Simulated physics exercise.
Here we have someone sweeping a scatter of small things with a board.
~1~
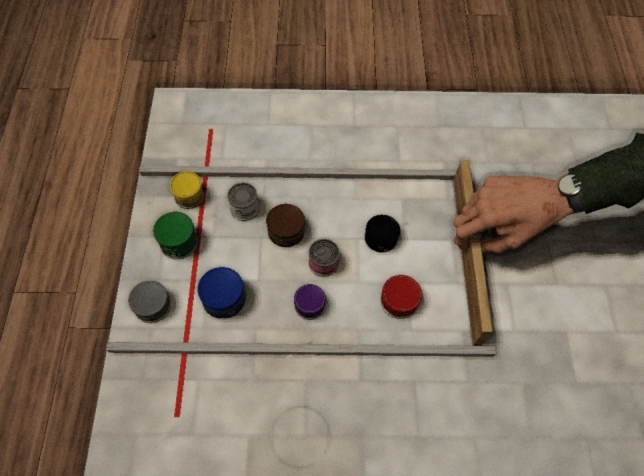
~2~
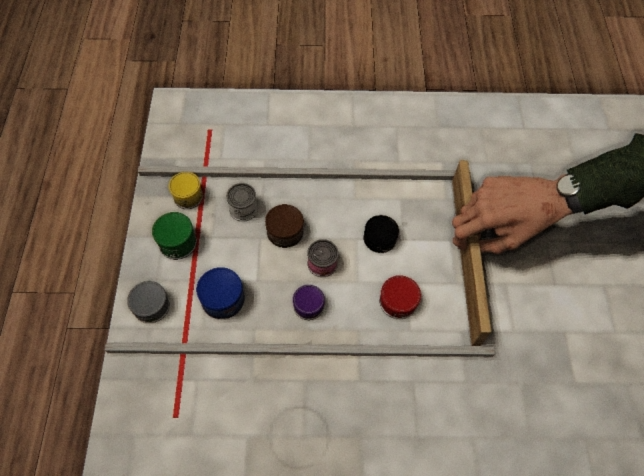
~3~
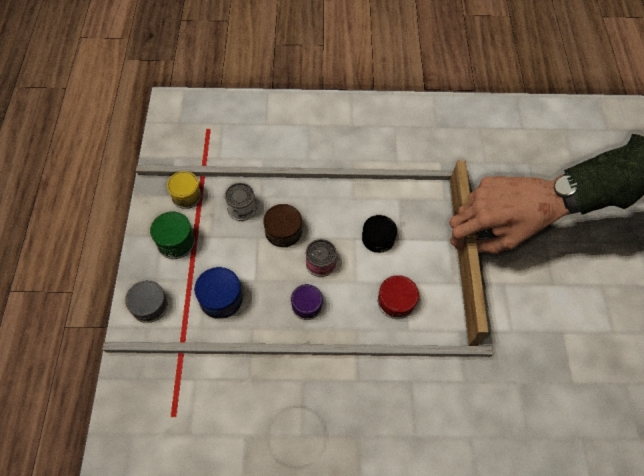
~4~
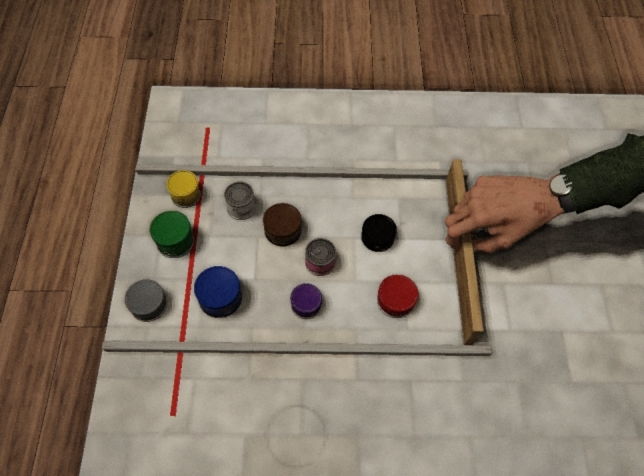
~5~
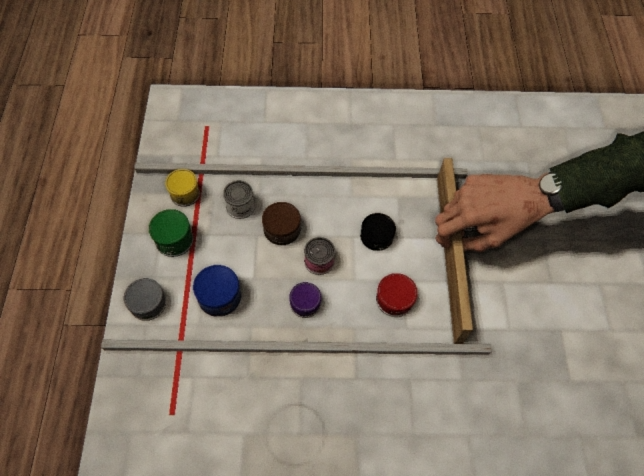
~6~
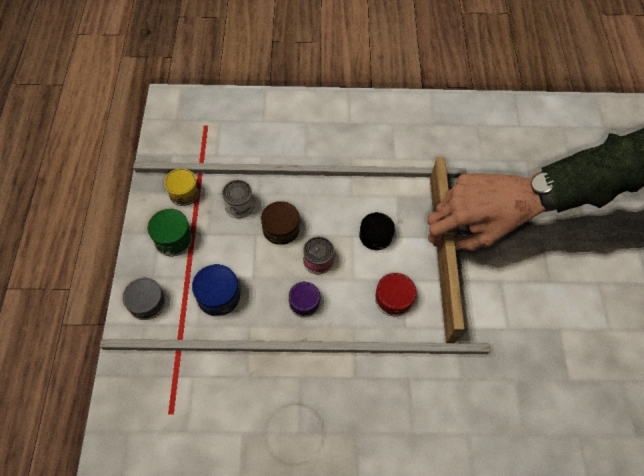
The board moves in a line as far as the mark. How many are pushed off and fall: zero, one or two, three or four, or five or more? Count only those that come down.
Outcome: The number that fall off is one or two.
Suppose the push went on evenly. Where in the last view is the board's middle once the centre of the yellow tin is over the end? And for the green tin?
At (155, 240) for the yellow tin; at (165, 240) for the green tin.
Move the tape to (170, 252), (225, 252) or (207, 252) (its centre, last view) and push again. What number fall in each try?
In that order 2, 0 and 1.
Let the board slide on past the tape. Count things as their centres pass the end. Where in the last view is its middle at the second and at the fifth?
Near (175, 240) and (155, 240).
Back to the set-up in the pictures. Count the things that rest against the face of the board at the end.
In contact: 5.
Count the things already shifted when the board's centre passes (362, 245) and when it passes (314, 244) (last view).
2 and 5.
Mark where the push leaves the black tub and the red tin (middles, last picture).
Near (176, 223) and (165, 290).
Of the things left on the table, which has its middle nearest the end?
It is the blue tub.
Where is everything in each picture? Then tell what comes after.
Grey tin (150, 302); green tin (176, 236); yellow tin (188, 190); board (471, 249); tape (196, 255), in the first frame.
Green tin (175, 236); board (470, 249), in the second frame.
Yellow tin (185, 190); pink pot (321, 258), in the third frame.
Grey tin (146, 301); brown tub (283, 225), in the fourth frame.
Green tin (172, 233); white pot (239, 200), in the fifth frame.
Grey tin (144, 299); green tin (171, 233); yellow tin (182, 188); board (445, 246); tape (191, 252), in the sixth frame.
Soon after, none off yet; grey tin at rest near (144, 299); green tin at rest near (171, 233); yellow tin at rest near (182, 188).
Then, none off yet; grey tin moved a little near (130, 300); green tin moved a little near (153, 234); yellow tin at rest near (181, 186).
By the end, the number that fall off is one or two; fallen, grey tin.
